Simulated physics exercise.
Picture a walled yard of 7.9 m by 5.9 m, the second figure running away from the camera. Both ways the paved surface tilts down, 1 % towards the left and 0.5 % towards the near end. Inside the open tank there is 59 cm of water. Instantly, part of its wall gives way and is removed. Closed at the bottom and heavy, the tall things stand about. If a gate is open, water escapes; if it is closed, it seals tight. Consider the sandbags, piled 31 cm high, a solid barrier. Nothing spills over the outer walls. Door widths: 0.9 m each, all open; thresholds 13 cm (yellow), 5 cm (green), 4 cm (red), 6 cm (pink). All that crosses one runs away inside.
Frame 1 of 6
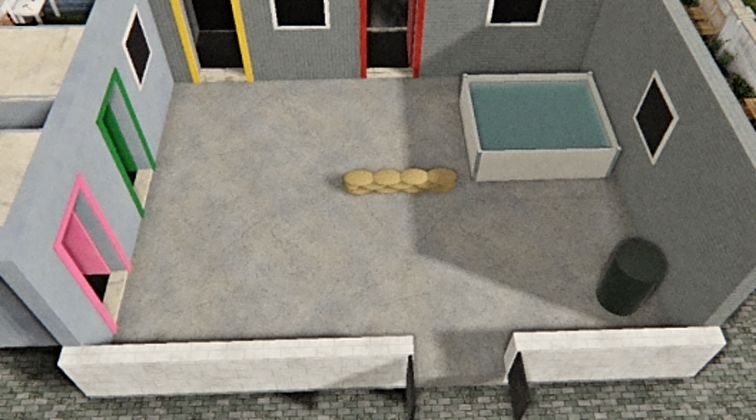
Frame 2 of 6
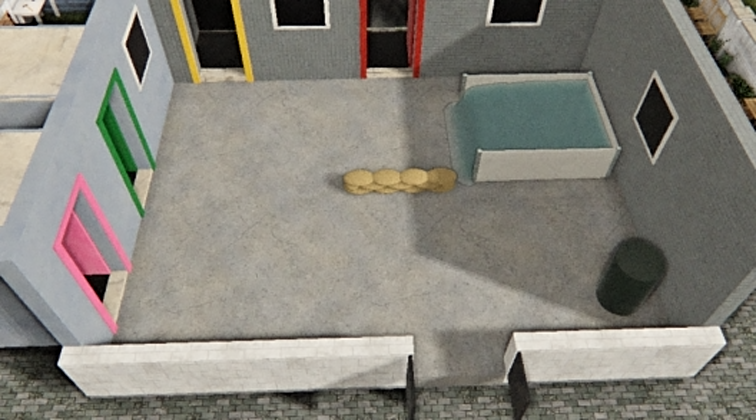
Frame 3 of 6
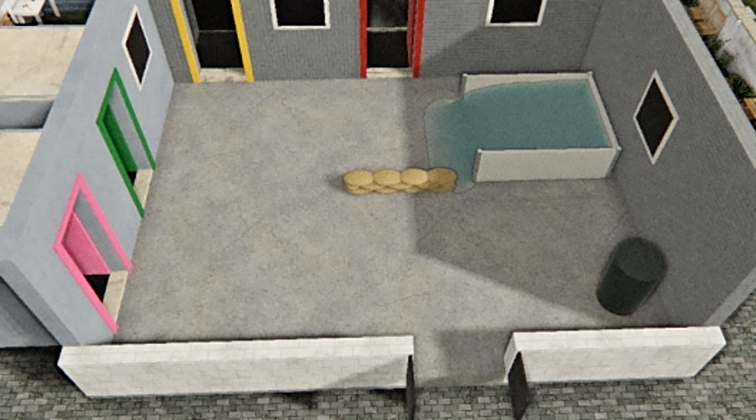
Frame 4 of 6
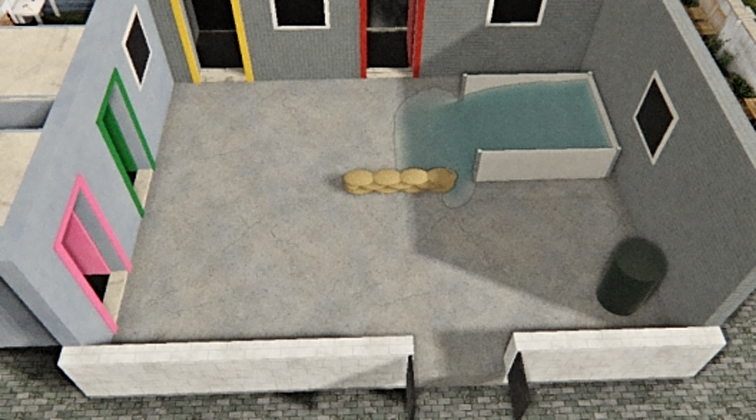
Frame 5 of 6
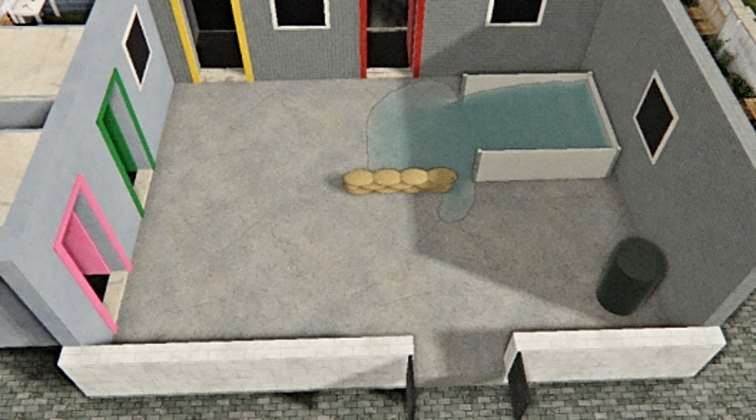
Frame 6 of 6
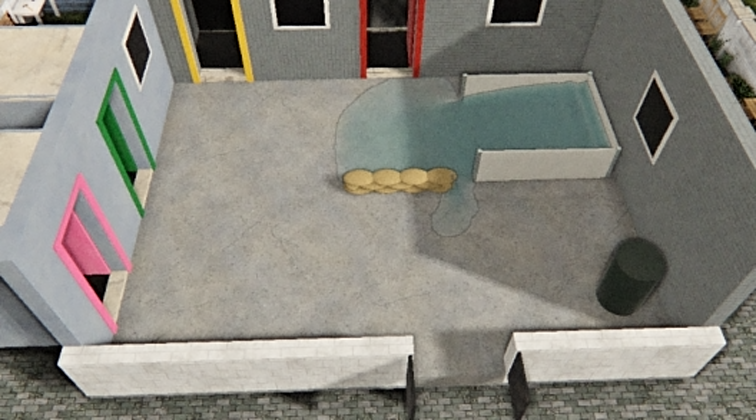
Water pours from the open tank's left side and spreads leftward behind the sandbags.
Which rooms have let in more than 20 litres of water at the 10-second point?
The room behind the yellow door is above 20 litres; the room behind the green door is above 20 litres; the room behind the red door is above 20 litres; the room behind the pink door is above 20 litres.
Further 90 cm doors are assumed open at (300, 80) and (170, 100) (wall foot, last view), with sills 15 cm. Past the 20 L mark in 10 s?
Result in order - not enough, then more than that.
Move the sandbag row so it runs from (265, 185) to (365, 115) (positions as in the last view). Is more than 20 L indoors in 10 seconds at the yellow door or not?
Outcome - yellow: Pass.
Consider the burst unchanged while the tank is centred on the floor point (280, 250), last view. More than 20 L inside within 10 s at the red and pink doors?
Relative to the limit, red is within it and pink is beyond it.
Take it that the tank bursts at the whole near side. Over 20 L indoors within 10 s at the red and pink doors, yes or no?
The red door comes out less than that and the pink door more than that.
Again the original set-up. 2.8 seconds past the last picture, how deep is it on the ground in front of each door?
Centimetres: Yellow 19 / green 18 / red 5 / pink 4.
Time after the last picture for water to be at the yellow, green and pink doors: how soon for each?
Yellow: 1.2 s; green: 1.1 s; pink: 2.2 s.
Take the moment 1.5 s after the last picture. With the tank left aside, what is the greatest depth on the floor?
Around 28 centimetres deep.
Then, 0.7 s after the last picture water covers 30 % of the floor and is deepest (26 cm) near (468, 163); yellow door not reached, green door not reached, red door 4 cm at the sill, 1 L in, pink door not reached.
Then, 1.5 s after the last picture water covers 45 % of the floor and is deepest (28 cm) near (159, 149); yellow door 8 cm at the sill, 0 L in, green door 12 cm at the sill, 13 L in, red door 5 cm at the sill, 18 L in, pink door not reached.
Then, 2.8 s after the last picture water covers 45 % of the floor and is deepest (34 cm) near (174, 87); yellow door 19 cm at the sill, 7 L in, green door 18 cm at the sill, 113 L in, red door 5 cm at the sill, 38 L in, pink door 4 cm at the sill, 0 L in.
Then, 5.3 s after the last picture water covers 55 % of the floor and is deepest (22 cm) near (106, 371); yellow door 14 cm at the sill, 76 L in, green door 10 cm at the sill, 204 L in, red door 3 cm at the sill, 45 L in, pink door 8 cm at the sill, 2 L in.
Then, 9.3 s after the last picture water covers 85 % of the floor and is deepest (14 cm) near (106, 371); yellow door 6 cm at the sill, 77 L in, green door 7 cm at the sill, 233 L in, red door 3 cm at the sill, 45 L in, pink door 13 cm at the sill, 51 L in.
